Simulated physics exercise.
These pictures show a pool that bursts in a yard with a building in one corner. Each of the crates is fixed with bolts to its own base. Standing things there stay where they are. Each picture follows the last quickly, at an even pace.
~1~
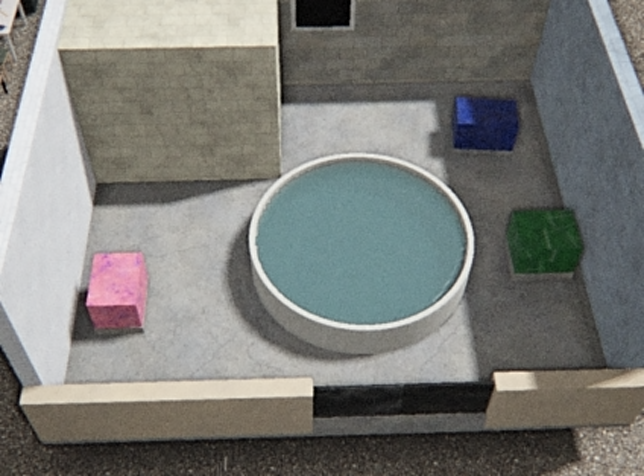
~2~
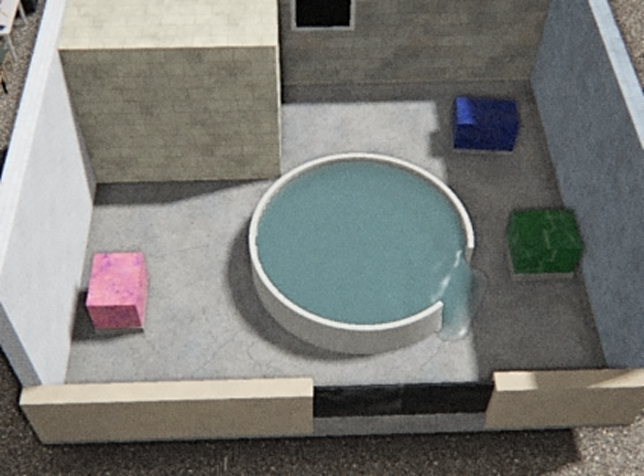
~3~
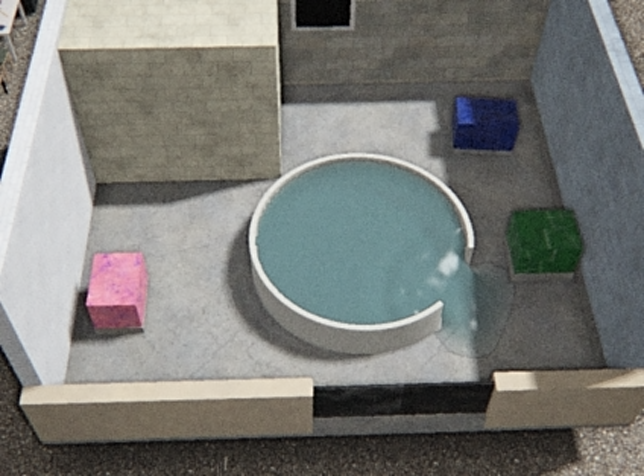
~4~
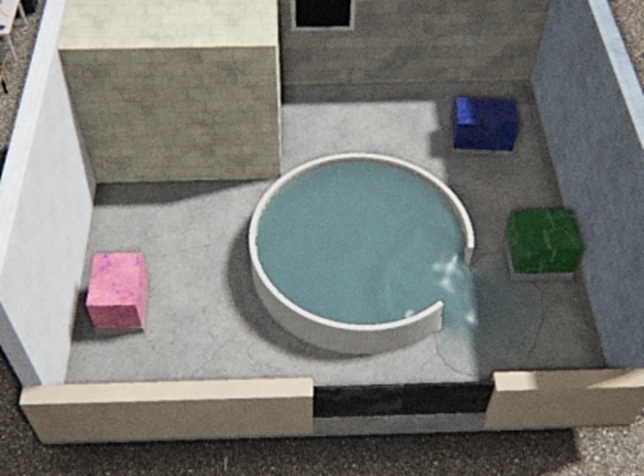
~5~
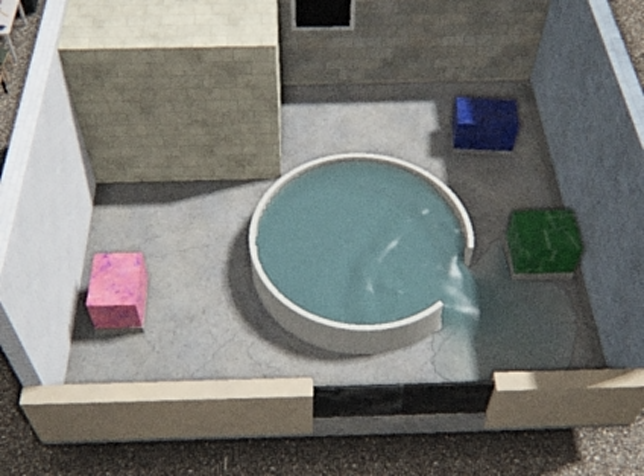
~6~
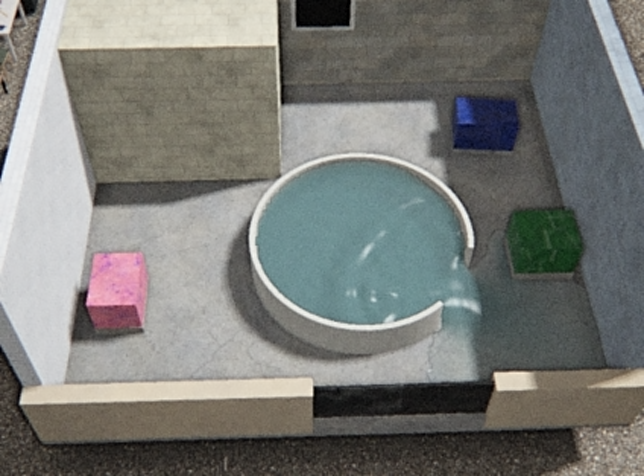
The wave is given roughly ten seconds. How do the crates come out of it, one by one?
As I see it, the blue crate will be wet. The pink crate will be wet. The green crate will be wet.
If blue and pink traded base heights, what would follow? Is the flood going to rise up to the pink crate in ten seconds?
Pink: Flooded.
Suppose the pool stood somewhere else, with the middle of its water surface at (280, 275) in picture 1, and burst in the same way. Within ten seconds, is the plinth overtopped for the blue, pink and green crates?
Crate by crate: Blue crate is overrun, pink crate is missed, green crate is overrun.
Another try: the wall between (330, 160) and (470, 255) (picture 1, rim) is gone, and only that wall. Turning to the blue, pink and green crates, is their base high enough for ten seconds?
Blue gets drenched, pink stays untouched, green gets drenched.
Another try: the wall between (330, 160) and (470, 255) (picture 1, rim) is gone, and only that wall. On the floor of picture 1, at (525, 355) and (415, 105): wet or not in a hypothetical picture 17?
Result, in order - waterlogged, waterlogged.
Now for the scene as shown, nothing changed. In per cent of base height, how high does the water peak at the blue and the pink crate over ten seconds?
I'd put it at some 150 % for one and some 140 % for the other, in that order.
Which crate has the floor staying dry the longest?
It's the pink crate.
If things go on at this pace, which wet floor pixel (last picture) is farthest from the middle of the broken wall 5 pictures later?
At roughly (610, 397).
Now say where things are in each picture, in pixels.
The first picture shows the pool at (361, 238) is whole and still.
In the second picture, the front is at (472, 271), out from the gap at (456, 293).
In the third picture, water pours out at (456, 295) and has run to (507, 277).
In the fourth picture, water pours out at (456, 295) and has run to (515, 363).
In the fifth picture, the front is at (561, 365), out from the gap at (456, 295).
In the sixth picture, the front is at a hidden place, out from the gap at (456, 294).
A moment on, water covers 15 % of the floor; the blue crate not reached, the pink crate not reached, the green crate water round its plinth.
Next, water covers 20 % of the floor; the blue crate not reached, the pink crate not reached, the green crate water round its plinth.
Then, water covers 35 % of the floor; the blue crate water round its plinth, the pink crate not reached, the green crate water round its plinth.
Later, water covers 75 % of the floor; the blue crate water round its plinth, the pink crate water round its plinth, the green crate water round its plinth.
In the end, water covers 100 % of the floor; the blue crate was topped, the pink crate was topped, the green crate was topped.
